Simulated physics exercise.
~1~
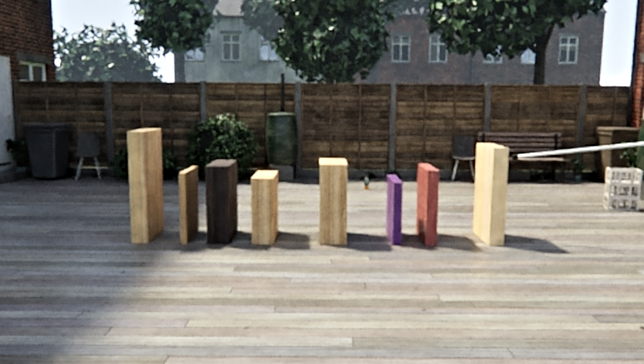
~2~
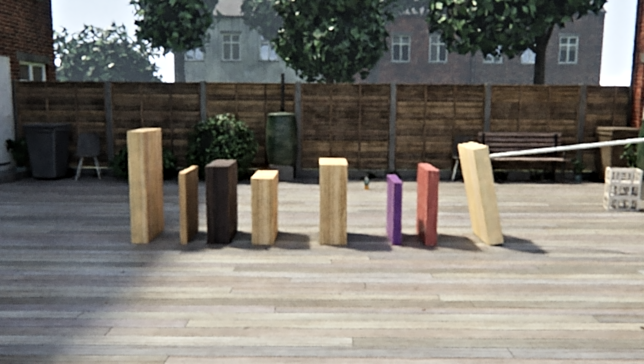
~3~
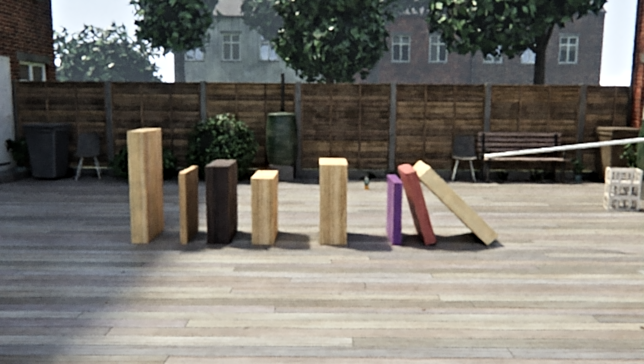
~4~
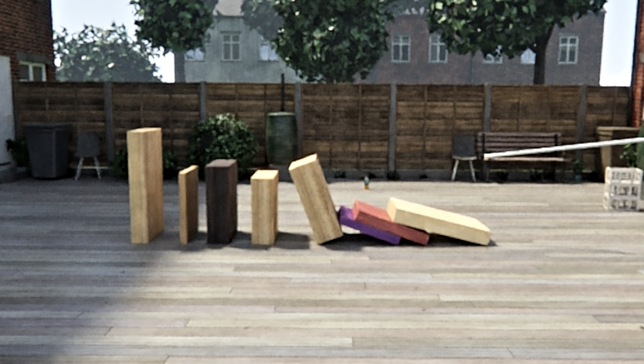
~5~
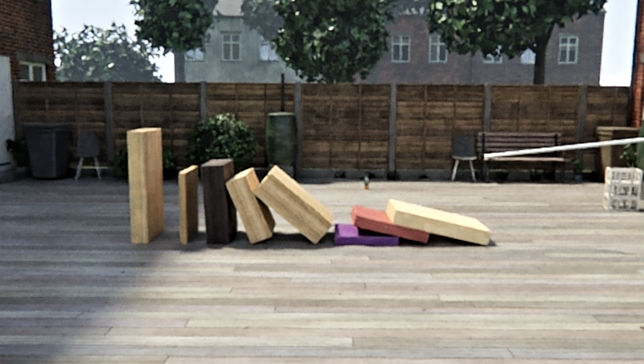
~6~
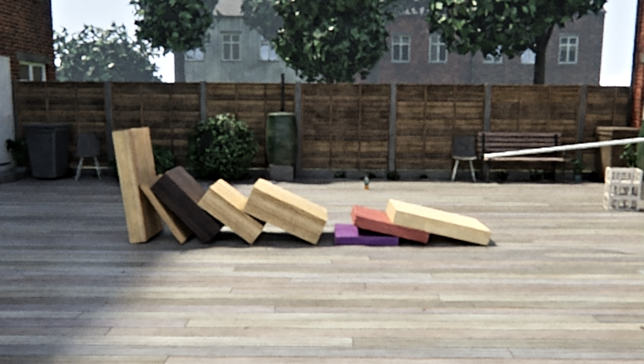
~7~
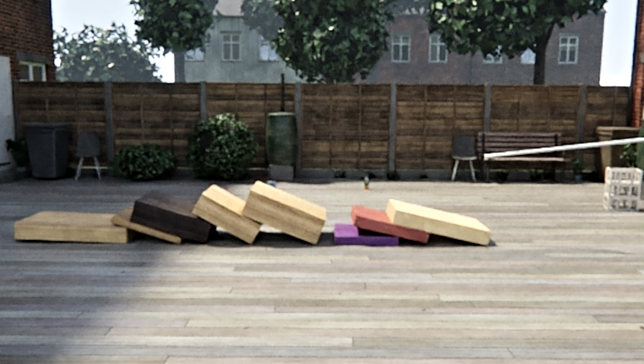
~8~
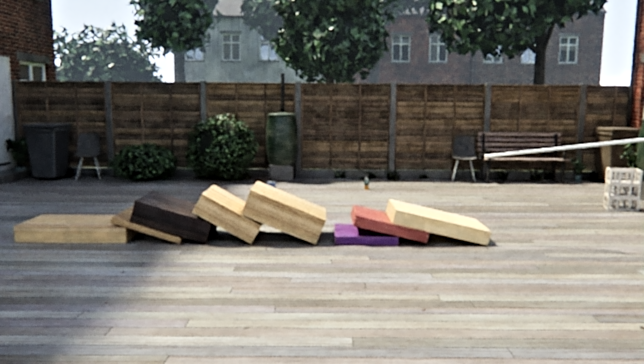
A pale pole pushed the rightmost of eight upright boards on a wooden deck, and it toppled left into the red and purple ones, setting off a chain that knocked down every board, leaving some flat and others propped on their neighbours.
